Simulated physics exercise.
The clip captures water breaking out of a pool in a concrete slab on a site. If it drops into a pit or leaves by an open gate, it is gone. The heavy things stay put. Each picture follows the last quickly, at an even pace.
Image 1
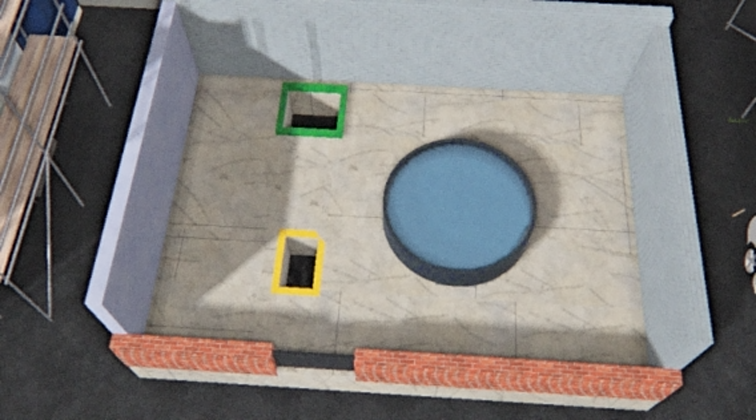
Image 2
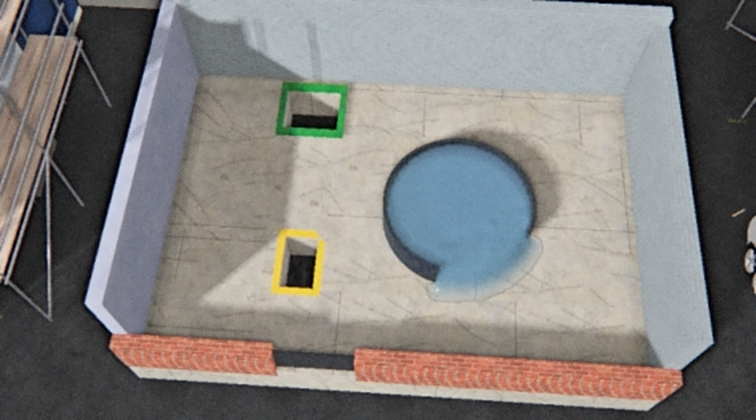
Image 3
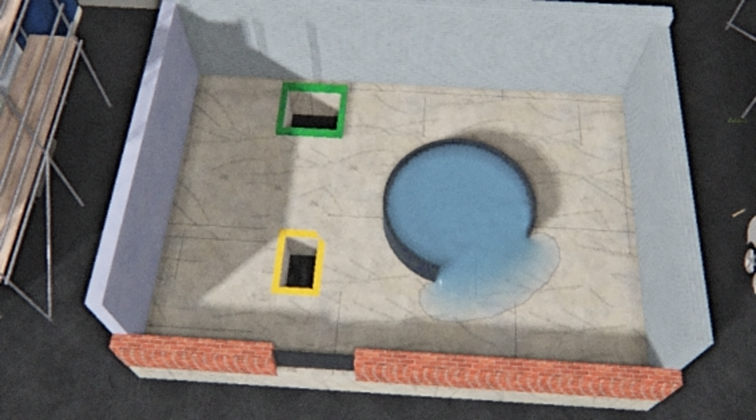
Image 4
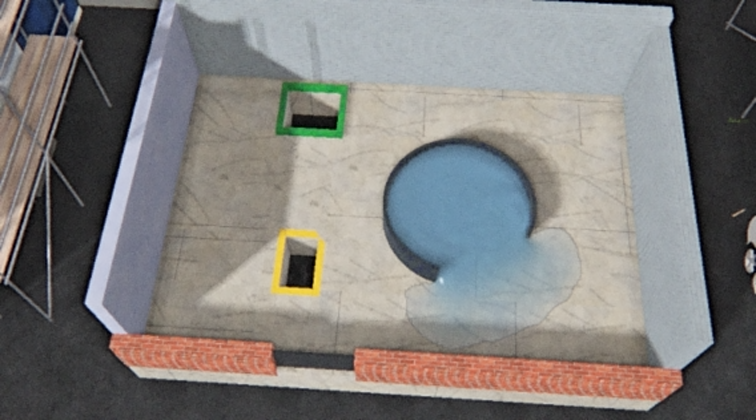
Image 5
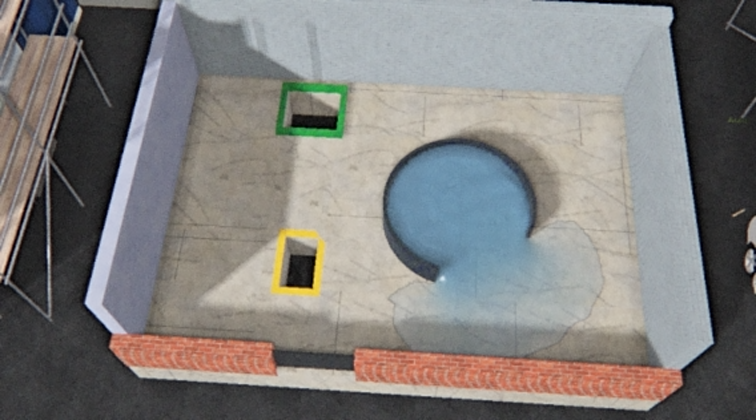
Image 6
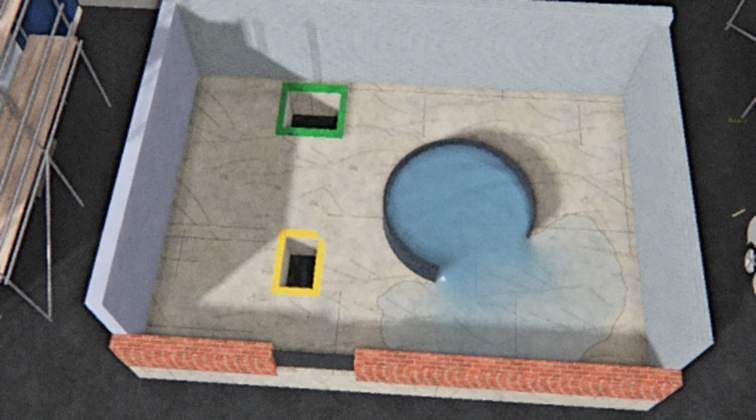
Water breaking out of a round pool's lower right side and spreading in a thinning sheet across the walled concrete slab.
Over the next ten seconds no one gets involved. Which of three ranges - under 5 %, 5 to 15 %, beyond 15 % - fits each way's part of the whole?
The gate is nearly idle - draining beneath five per cent; the yellow pit is moderately busy - draining five to fifteen per cent; the green pit is nearly idle - draining beneath five per cent.
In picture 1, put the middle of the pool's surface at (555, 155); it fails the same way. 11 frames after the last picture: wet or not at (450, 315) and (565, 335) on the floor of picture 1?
Result, points in order: Unwetted; inundated.
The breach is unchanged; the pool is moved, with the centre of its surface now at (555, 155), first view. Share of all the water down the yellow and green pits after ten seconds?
After ten seconds: Yellow pit at 15 percent, green pit at 0 percent.
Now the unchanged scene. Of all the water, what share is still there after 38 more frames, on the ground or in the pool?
About 96 per cent.
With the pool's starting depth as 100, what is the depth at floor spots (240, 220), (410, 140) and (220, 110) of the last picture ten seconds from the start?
In order: Roughly 12, 8 and 6 in a hundred.
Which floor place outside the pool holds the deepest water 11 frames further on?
Look near (644, 380).
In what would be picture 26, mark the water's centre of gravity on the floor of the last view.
Centre point: Around (504, 281).
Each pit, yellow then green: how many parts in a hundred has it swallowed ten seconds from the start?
Estimates: 8 % and 0 %.
A moment on, water covers 20 % of the floor; the gate 0 %, the yellow pit 0 %, the green pit 0 %.
Next, water covers 25 % of the floor; the gate 0 %, the yellow pit 0 %, the green pit 0 %.
Then, water covers 40 % of the floor; the gate 0 %, the yellow pit 1 %, the green pit 0 %.
Later, water covers 65 % of the floor; the gate 0 %, the yellow pit 3 %, the green pit 0 %.
In the end, water covers 95 % of the floor; the gate 0 %, the yellow pit 8 %, the green pit 0 %.
